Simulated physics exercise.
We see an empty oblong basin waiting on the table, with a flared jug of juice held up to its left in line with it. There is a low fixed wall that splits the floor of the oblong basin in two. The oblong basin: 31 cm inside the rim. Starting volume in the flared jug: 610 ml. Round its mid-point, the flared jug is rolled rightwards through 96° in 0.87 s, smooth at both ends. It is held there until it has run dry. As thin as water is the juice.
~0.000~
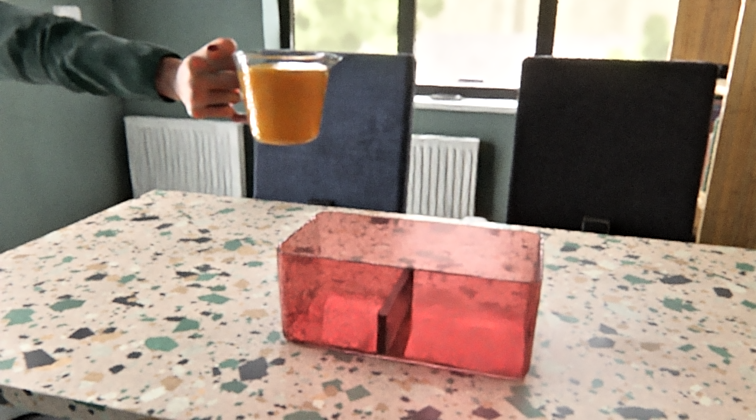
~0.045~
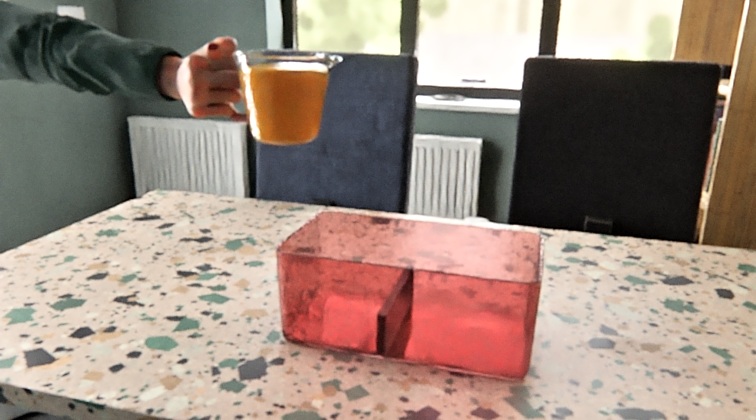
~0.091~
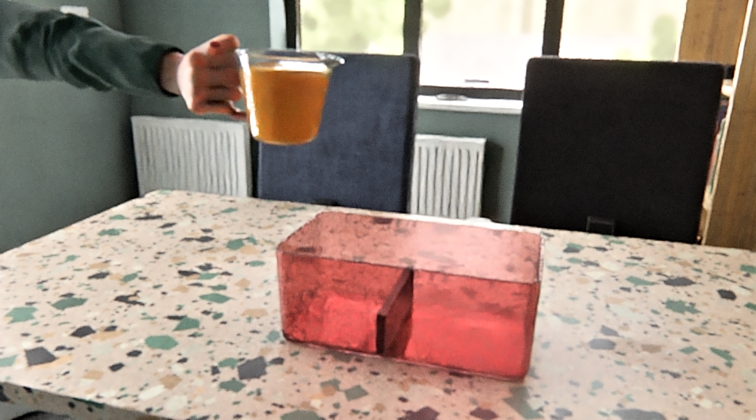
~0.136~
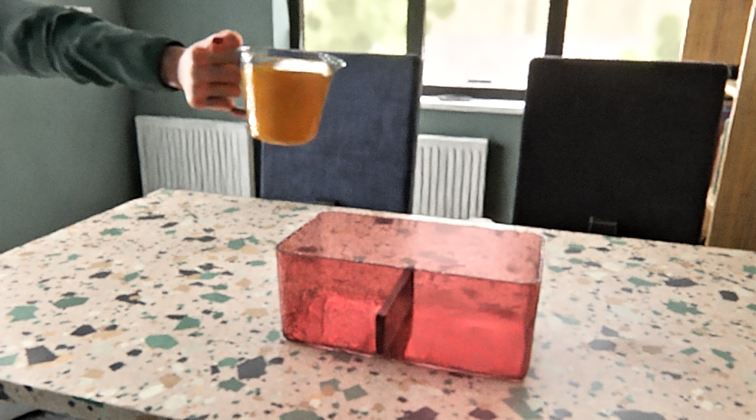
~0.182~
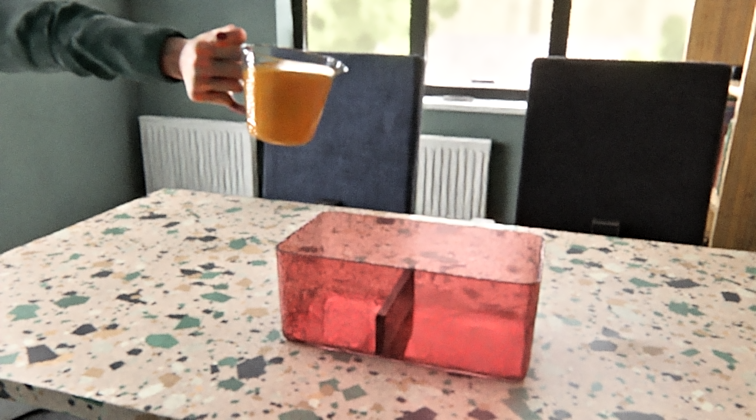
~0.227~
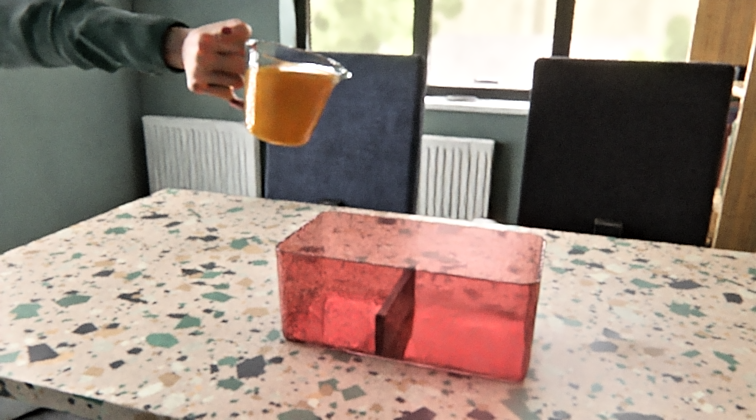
At a speckled table with chairs behind it, a hand holds a clear jug of orange juice above and left of a red, see-through oblong basin with a divider, then slowly tilts the jug slightly to the right.
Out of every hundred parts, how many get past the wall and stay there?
About 33 out of 100.
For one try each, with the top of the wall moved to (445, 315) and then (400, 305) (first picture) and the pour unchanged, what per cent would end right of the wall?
15 per cent first, 40 per cent second.
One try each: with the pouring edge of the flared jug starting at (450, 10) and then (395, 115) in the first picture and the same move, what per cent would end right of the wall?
In order, 75 and 95 per cent.
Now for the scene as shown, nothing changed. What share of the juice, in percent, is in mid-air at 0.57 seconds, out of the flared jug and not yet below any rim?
28 %.
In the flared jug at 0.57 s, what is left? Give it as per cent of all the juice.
Roughly 64 percent.
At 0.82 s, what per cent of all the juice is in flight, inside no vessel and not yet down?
About 22 per cent.
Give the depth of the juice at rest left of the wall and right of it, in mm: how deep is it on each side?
I'd expect close to 20 mm on the left and close to 8 mm on the right.
After 0.57 s the tilt is 71° and 65 per cent is still to pour, 2 is left of the wall and 5 right of it.
After 0.82 s the tilt is 95° and 16 per cent is still to pour, 32 is left of the wall and 31 right of it.
After 1.08 s the tilt is 96° and 1 per cent is still to pour, 63 is left of the wall and 32 right of it.
After 1.37 s the tilt is 96° and 0 per cent is still to pour, 66 is left of the wall and 33 right of it.
In the end 66 per cent lies left of the wall, 33 right of it and 1 outside.
